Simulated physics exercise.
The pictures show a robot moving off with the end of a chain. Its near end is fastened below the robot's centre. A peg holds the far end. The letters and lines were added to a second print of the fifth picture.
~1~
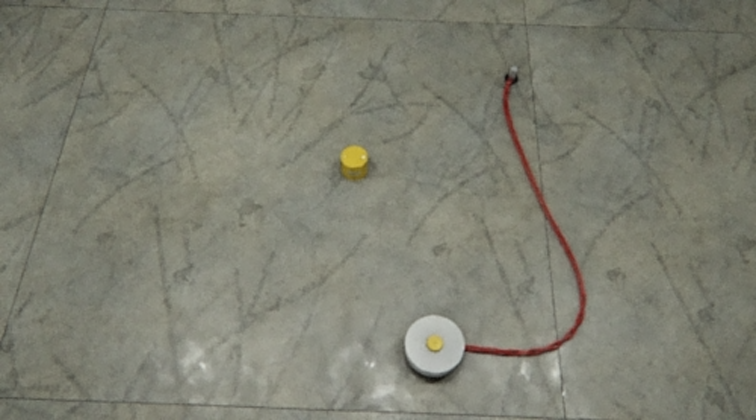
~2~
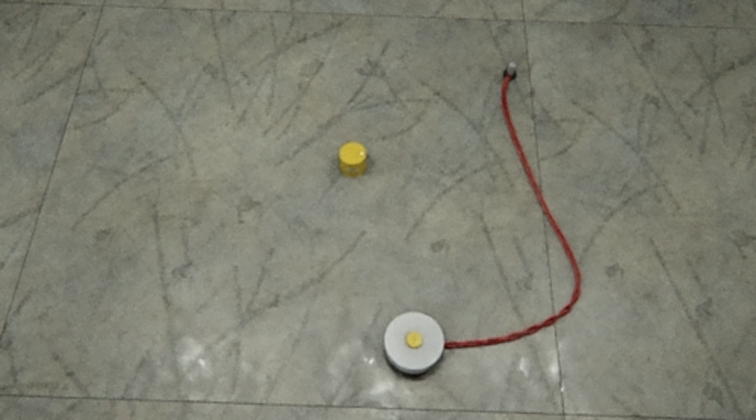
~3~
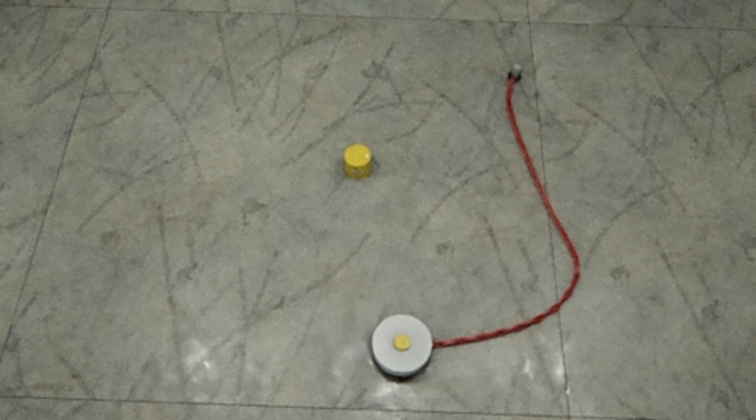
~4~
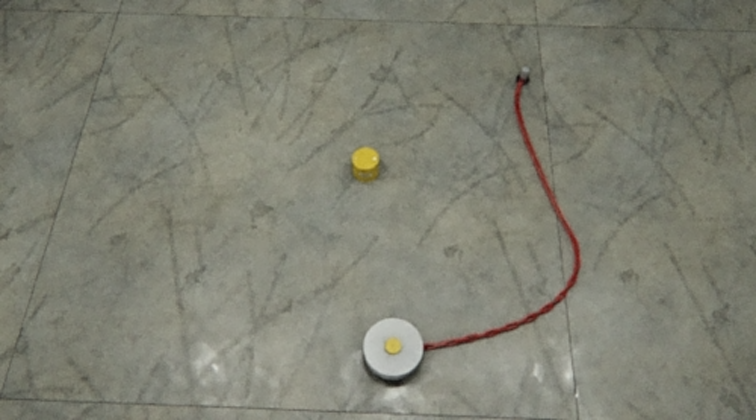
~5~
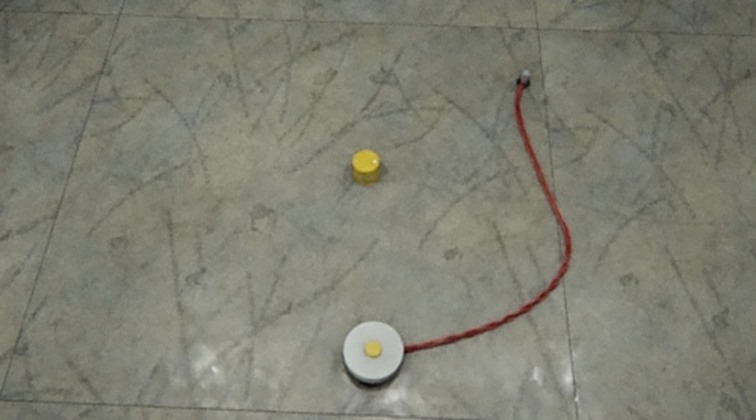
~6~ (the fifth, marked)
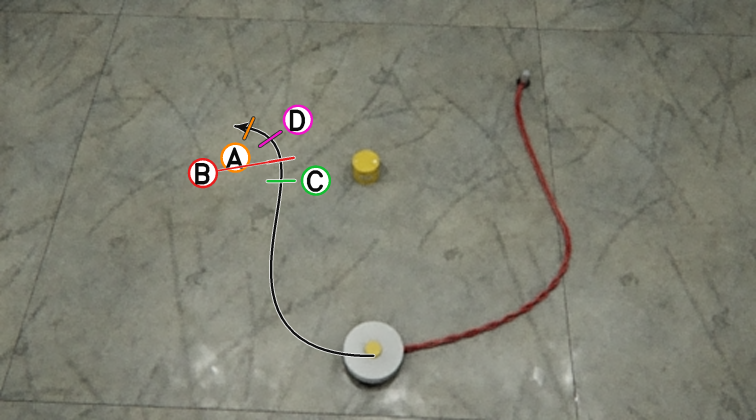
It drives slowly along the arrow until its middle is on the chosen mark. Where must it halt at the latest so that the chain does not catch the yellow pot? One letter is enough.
No farther than D.
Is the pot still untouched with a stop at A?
No.
On the marked copy, A at (249, 128); B at (280, 160); C at (281, 181); D at (270, 139); the route from (373, 356) via (273, 245) to (235, 126).
Taking D. A third of the way, robot (276, 305), middle of the chain (496, 245).
Two thirds of the way, robot (276, 206), middle of the chain (487, 241).
When it is over, robot (269, 134), middle of the chain (462, 218); nothing has been touched.
As for the rest, A brings the chain against the pot; B is safe but short; C is safe but short.
